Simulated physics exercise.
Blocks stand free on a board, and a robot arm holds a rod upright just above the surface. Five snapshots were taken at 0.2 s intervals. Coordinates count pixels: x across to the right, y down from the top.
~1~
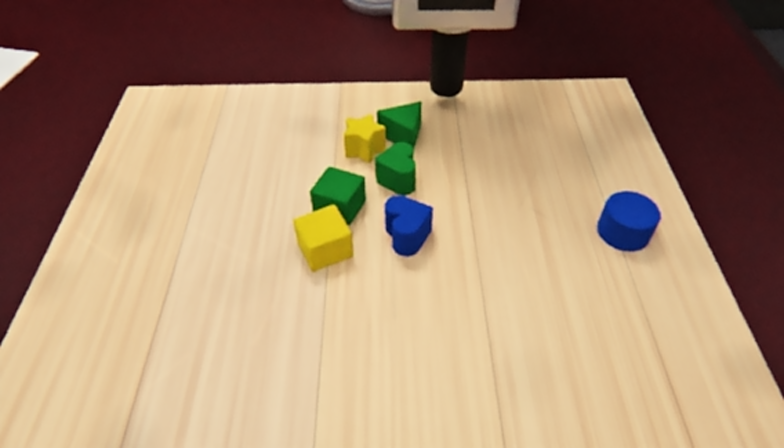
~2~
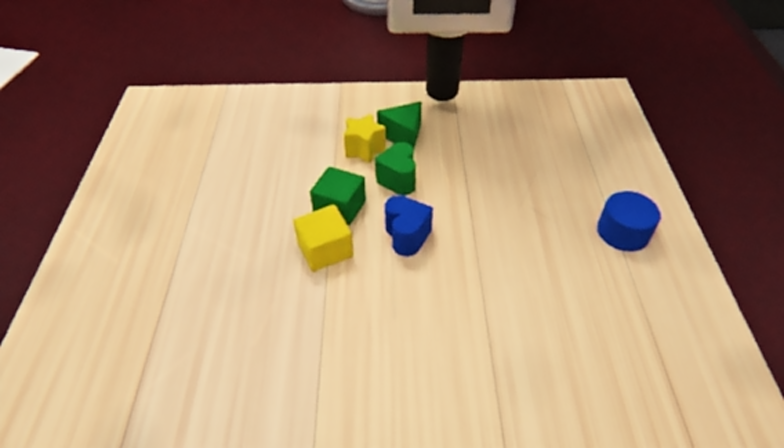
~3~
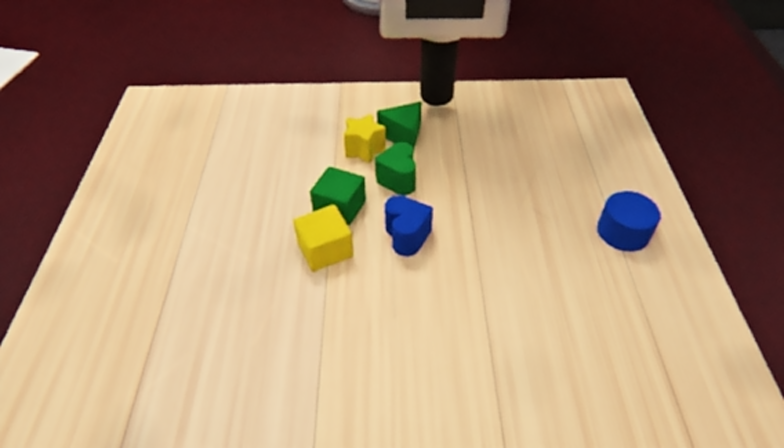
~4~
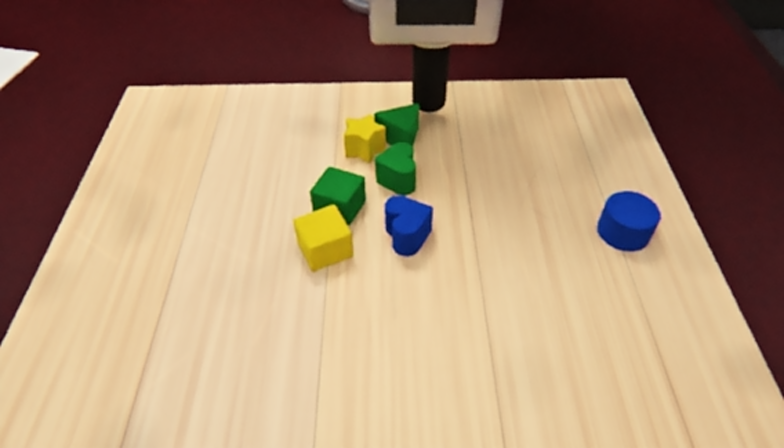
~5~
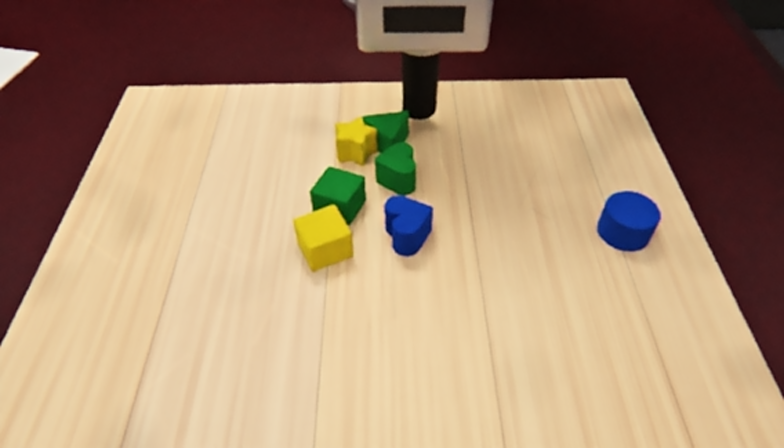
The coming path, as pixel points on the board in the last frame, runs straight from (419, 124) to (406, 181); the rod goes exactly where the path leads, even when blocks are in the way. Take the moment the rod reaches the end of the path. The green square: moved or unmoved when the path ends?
The green square does not move.
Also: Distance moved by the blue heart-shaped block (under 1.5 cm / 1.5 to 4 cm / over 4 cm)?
If I had to pick, the blue heart-shaped block travels less than 1.5 cm here.
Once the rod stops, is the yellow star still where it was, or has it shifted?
By the last moment, the yellow star will have left its place.
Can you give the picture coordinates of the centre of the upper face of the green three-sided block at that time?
In the picture, that point is around (369, 147).
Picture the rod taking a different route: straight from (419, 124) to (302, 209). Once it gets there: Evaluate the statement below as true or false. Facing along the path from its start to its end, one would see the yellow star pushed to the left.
False - the claim does not hold.
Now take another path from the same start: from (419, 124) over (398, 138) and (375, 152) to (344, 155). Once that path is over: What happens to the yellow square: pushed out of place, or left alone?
The block stays on its spot.
On the path given first. Halfway along, rod (413, 138); yellow star (337, 133), turned 35° clockwise; green three-sided block (372, 138), turned 40° clockwise.
At the end, rod (406, 167); green square not moved; yellow star (336, 133), turned 35° clockwise; green three-sided block (369, 147), turned 95° clockwise; green heart-shaped block (386, 184), turned 15° clockwise; blue heart-shaped block (407, 218), turned 15° anticlockwise.
